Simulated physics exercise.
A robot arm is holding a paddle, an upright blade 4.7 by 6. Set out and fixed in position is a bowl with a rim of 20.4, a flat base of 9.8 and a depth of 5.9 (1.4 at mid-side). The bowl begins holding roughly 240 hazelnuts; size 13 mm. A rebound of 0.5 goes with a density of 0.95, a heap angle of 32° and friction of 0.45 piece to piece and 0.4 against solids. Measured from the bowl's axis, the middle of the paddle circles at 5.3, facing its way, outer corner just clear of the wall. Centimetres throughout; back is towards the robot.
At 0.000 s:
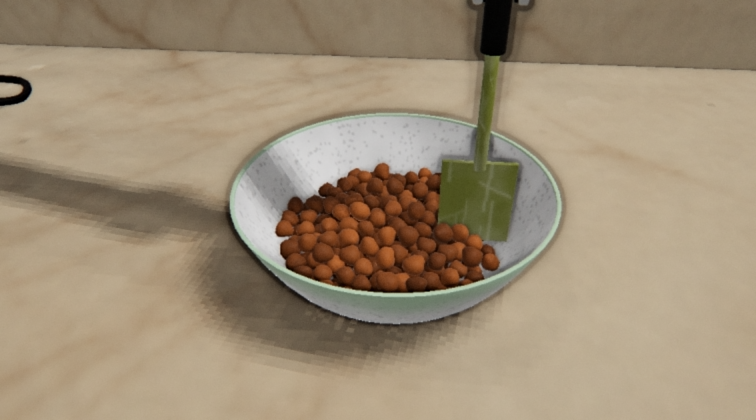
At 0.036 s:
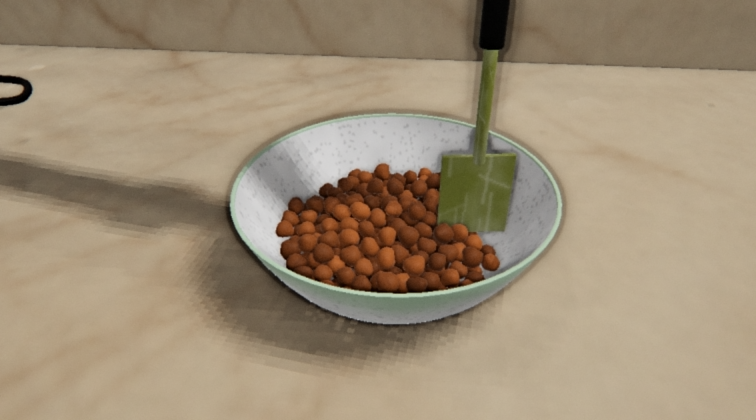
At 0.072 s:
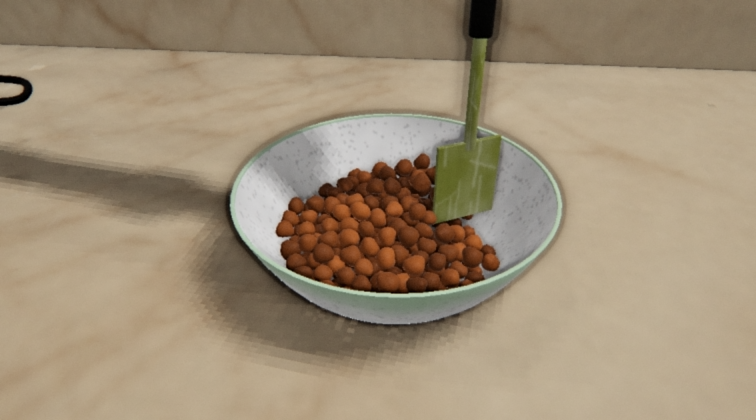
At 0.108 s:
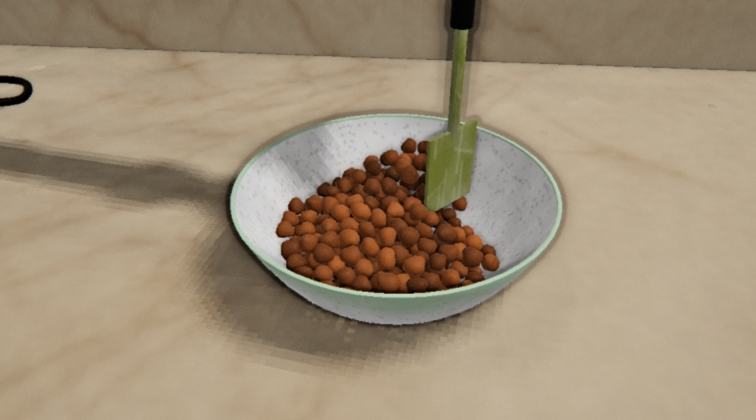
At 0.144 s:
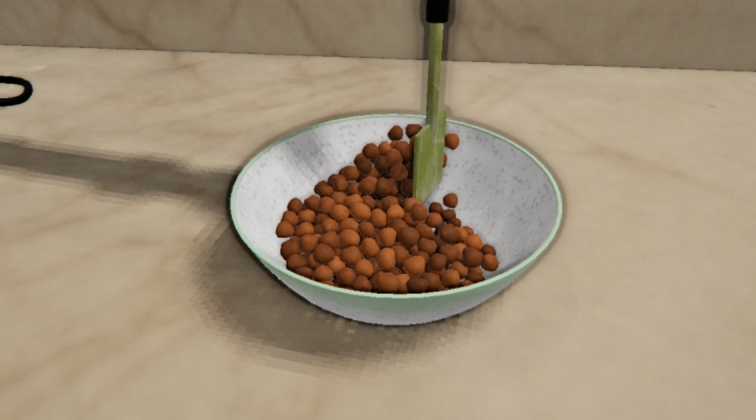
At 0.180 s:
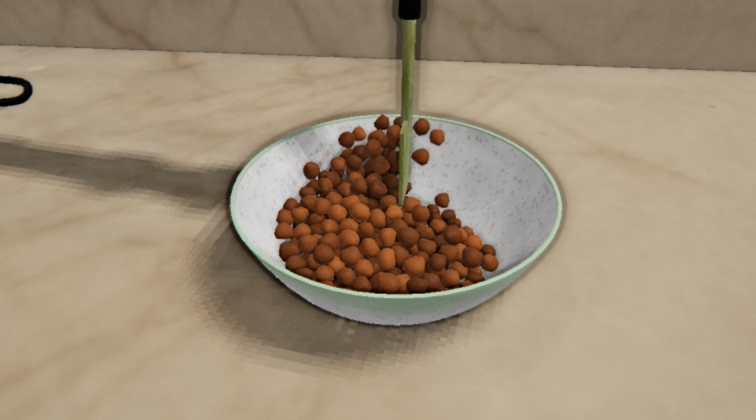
A green paddle with a black handle stands upright in the right side of a speckled white bowl with a pale green rim, seen from above at an angle on a beige marbled counter. Reddish-brown hazelnuts fill the bowl's middle and left. The paddle sweeps toward the back and leftward, turning edge-on and pushing nuts up the rear wall, while the camera stays still.
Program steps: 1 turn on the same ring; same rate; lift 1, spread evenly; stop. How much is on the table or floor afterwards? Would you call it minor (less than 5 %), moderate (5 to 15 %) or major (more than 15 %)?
I would call it moderate.
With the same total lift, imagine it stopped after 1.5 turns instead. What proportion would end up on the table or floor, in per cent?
About 15 per cent.
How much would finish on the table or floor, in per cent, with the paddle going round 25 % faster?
Estimated share: Near 20 %.
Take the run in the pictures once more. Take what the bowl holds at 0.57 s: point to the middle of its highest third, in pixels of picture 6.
It is centred roughly at (472, 253).
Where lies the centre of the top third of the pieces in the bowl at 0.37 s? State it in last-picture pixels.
Upper-third centre: Approx. (306, 235) px.
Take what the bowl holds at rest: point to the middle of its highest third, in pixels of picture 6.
(459, 203).
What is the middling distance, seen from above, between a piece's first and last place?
My guess is close to 6 centimetres.
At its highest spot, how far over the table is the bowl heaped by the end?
About 5.5 centimetres.
After 0.37 s, 192° round, highest piece 8 above the table; 239 in the bowl, 2 on the table or floor, 3 in flight or on the tool.
After 0.57 s, 297° round, highest piece 8 above the table; 230 in the bowl, 11 on the table or floor, 3 in flight or on the tool.
After 0.87 s, 0° round, highest piece 5 above the table; 225 in the bowl, 19 on the table or floor.
After 1.57 s, 0° round, highest piece 5 above the table; 225 in the bowl, 19 on the table or floor.
In the end, 225 in the bowl, 19 on the table or floor. That is 8 % on the table or floor.
